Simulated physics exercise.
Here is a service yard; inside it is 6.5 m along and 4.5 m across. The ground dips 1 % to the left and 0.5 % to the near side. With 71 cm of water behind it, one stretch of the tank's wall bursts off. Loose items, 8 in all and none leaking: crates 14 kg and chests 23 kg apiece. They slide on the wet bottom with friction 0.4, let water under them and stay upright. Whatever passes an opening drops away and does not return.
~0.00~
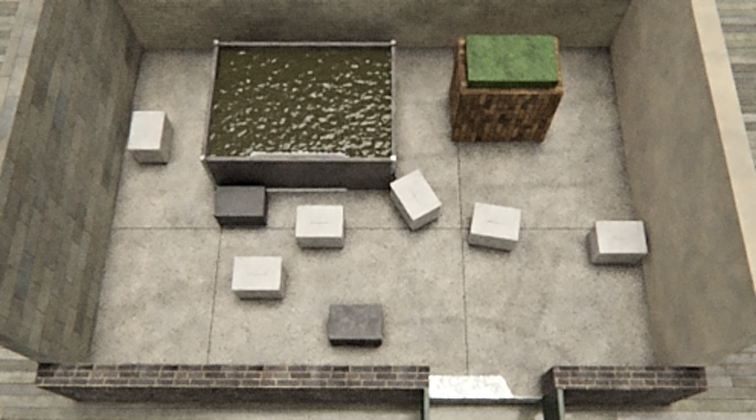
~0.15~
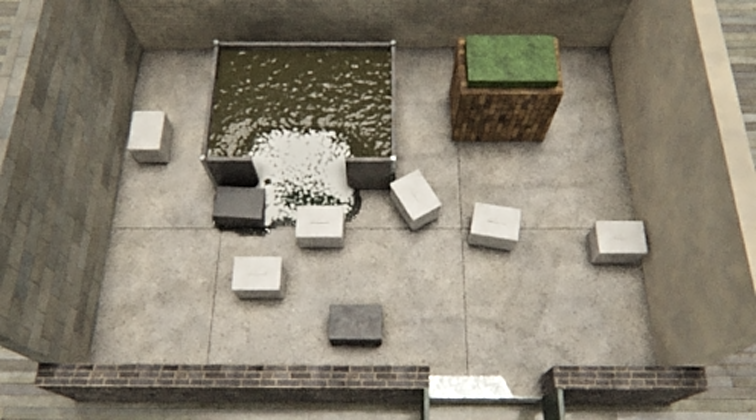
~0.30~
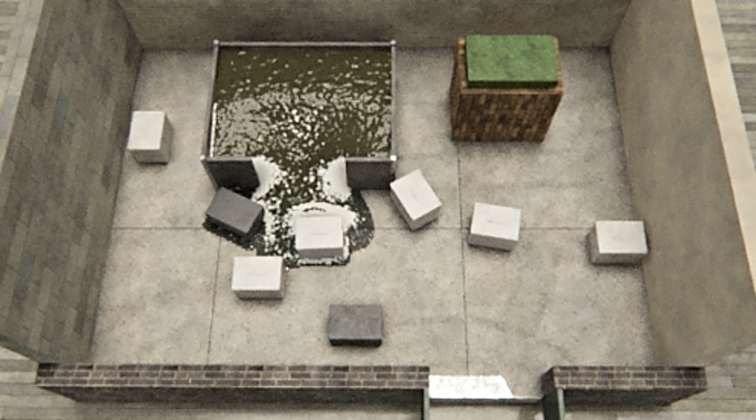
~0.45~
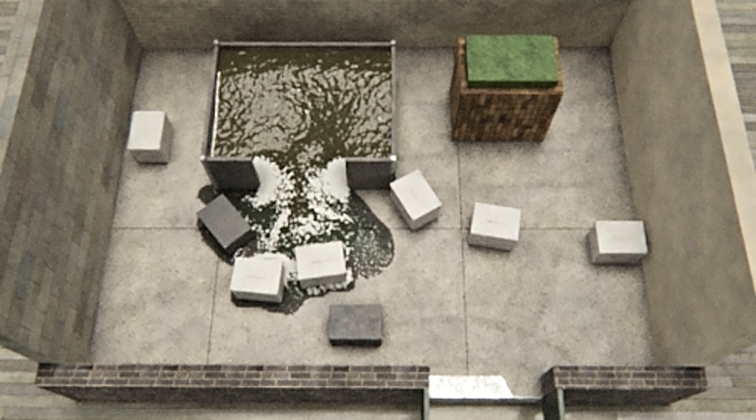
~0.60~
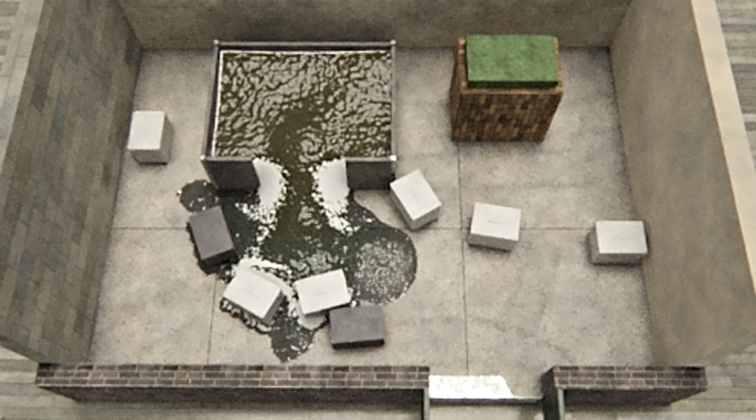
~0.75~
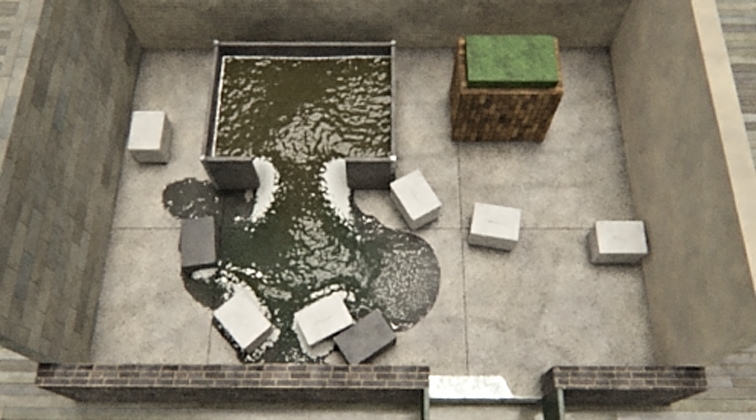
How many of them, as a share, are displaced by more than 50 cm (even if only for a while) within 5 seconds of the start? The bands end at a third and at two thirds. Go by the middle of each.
Share: Two thirds or more.
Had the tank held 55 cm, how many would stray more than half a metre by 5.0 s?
Then 5.
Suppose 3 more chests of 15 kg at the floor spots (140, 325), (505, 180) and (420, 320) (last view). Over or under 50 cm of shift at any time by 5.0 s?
In turn: Past it, under, more.
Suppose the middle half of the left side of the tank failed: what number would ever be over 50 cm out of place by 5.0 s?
In that case 2 of them.
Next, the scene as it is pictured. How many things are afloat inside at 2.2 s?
I count 2.
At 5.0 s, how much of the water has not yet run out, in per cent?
About 94 per cent.
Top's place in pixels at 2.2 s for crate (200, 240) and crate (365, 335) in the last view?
Near (153, 238) and (519, 374).
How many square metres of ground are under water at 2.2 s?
About 15 m2.
After 1.1 s 3 of 8 are over 50 cm from their spots; 0 afloat.
After 2.2 s 4 of 8 are over 50 cm from their spots; 2 afloat.
After 3.5 s 4 of 8 are over 50 cm from their spots; 0 afloat.
After 5.0 s 5 of 8 are over 50 cm from their spots, and 6 have been at some point; 3 afloat.
